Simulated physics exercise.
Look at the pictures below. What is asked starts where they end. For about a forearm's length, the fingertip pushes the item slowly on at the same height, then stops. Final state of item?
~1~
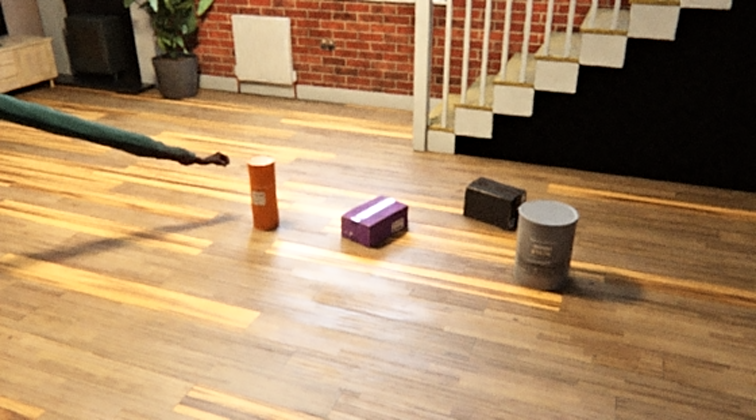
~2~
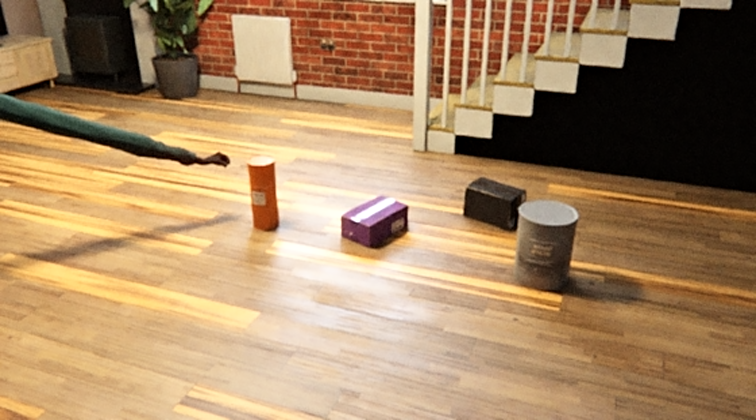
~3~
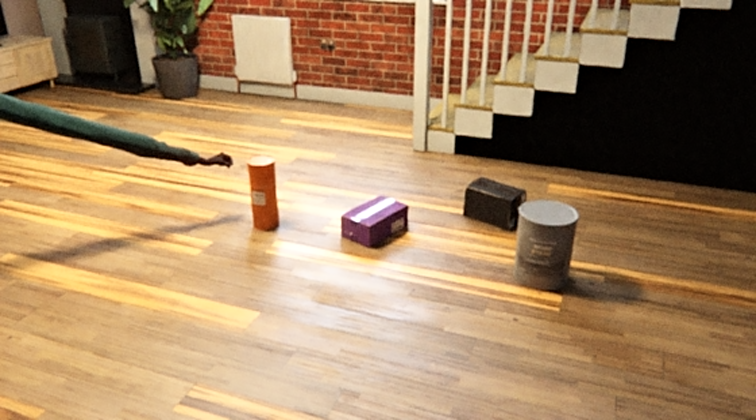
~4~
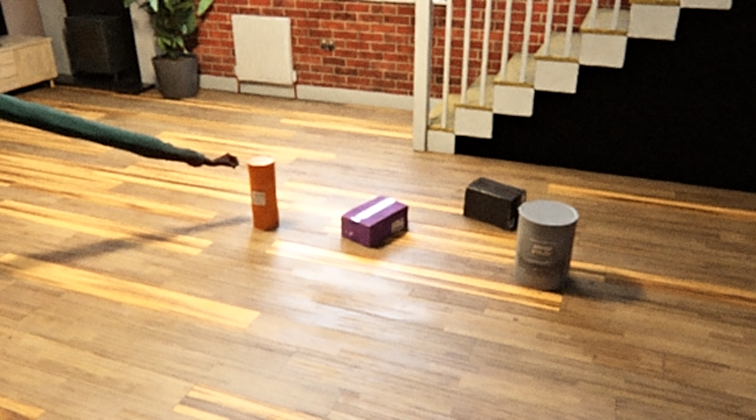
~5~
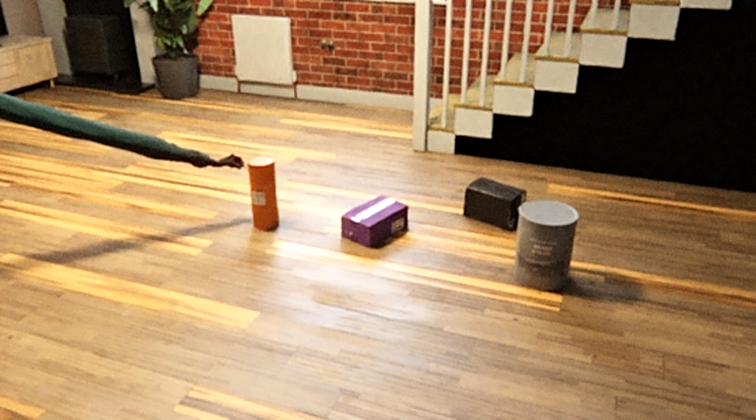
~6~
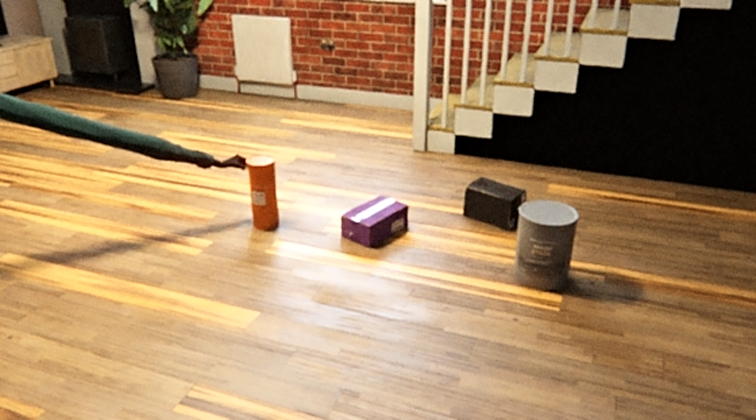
Pretty sure it ends up tipped once things settle.
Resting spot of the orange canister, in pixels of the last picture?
The object finishes roughly at pixel (308, 222).
Then, 0.30 s after the last picture, orange canister tipped 17° from how it was near (274, 192).
Then, 0.60 s after the last picture, orange canister tipped 43° from how it was near (289, 197).
Then, 0.80 s after the last picture, orange canister on its side near (309, 221).
At rest, tipped over on the floor, orange canister. Seen from the same camera at the end, orange canister near (308, 221).
